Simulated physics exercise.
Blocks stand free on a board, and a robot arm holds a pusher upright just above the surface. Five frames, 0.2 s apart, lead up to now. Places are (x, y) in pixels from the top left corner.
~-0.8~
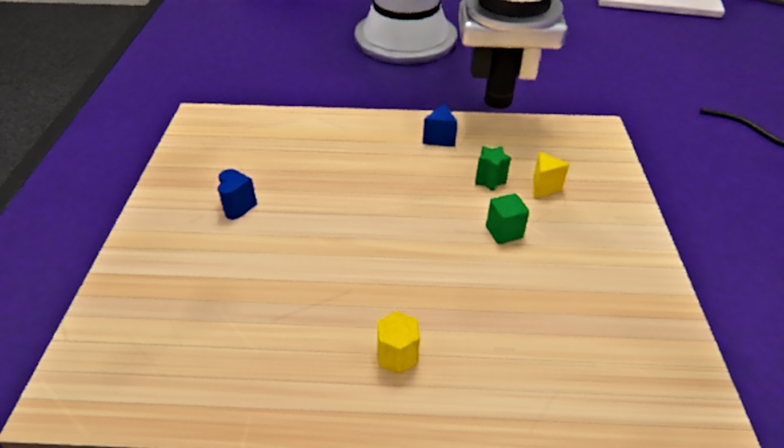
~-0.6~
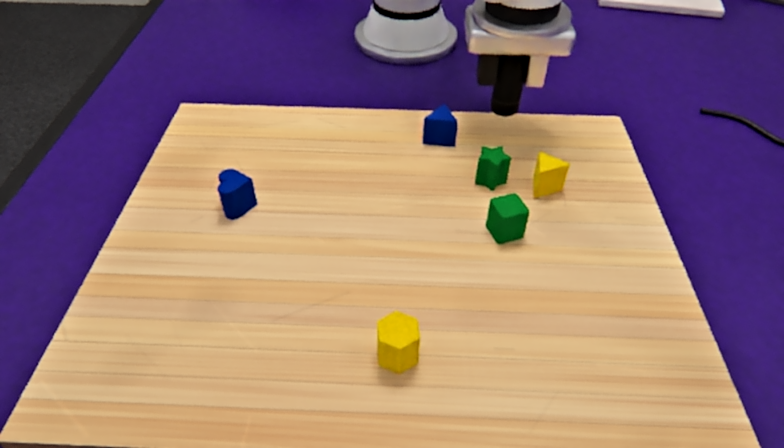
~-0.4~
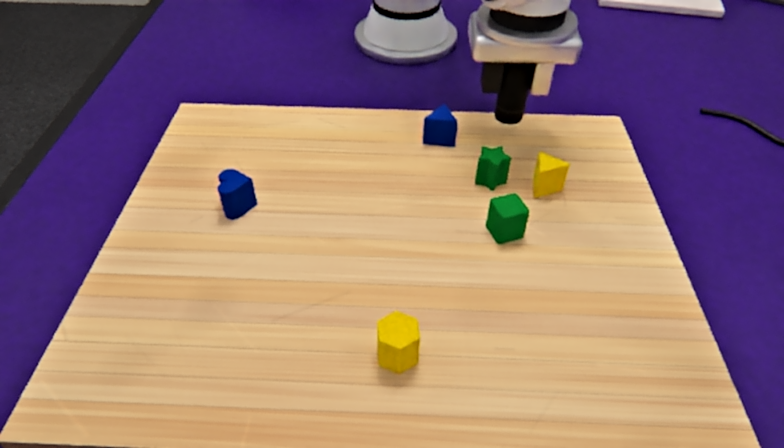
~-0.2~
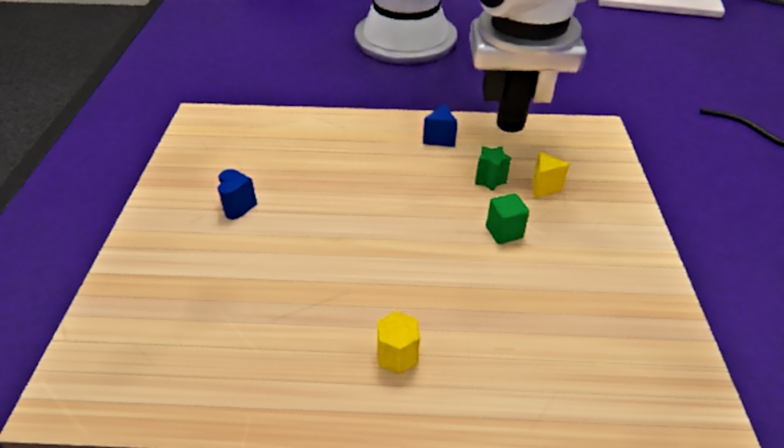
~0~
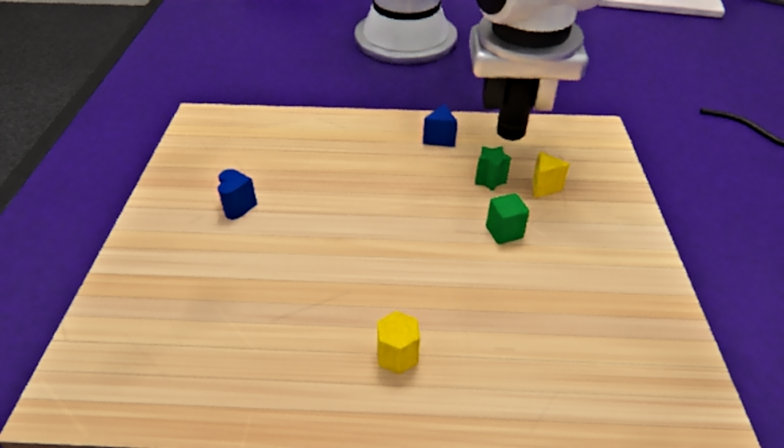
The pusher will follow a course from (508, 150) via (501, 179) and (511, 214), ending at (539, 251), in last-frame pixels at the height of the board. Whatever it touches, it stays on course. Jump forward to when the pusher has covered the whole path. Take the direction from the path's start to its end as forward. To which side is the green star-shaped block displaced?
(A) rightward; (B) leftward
A - rightward.
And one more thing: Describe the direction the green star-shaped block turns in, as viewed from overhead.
It turns clockwise.
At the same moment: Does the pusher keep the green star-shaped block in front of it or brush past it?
It ends up beside or behind the pusher.
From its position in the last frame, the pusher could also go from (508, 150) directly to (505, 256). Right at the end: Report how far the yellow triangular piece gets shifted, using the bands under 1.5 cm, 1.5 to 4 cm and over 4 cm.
Distance: Less than 1.5 cm.
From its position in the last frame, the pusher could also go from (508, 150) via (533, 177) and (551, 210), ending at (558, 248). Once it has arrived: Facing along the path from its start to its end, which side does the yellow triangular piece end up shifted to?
The shift is leftward.
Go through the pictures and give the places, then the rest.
In the first frame, pusher's lower end at (498, 102); green star-shaped block at (494, 154); green four-sided block at (510, 205); yellow triangular piece at (550, 162).
In the second frame, pusher at (504, 110); blocks still.
In the third frame, pusher at (508, 118); blocks still.
In the fourth frame, pusher at (510, 125); blocks still.
In the fifth frame, pusher at (511, 133); green star-shaped block at (494, 154); green four-sided block at (510, 205); yellow triangular piece at (550, 162).
The first path, step by step. One third of the way, pusher at (504, 163); green star-shaped block at (485, 167), turned 30° clockwise.
Two thirds of the way, pusher at (515, 198); green star-shaped block at (482, 177), turned 95° clockwise; green four-sided block at (511, 211), turned 15° clockwise.
At the end, pusher at (544, 234); green star-shaped block at (482, 177), turned 95° clockwise; green four-sided block at (513, 230), turned 85° clockwise; yellow triangular piece still.
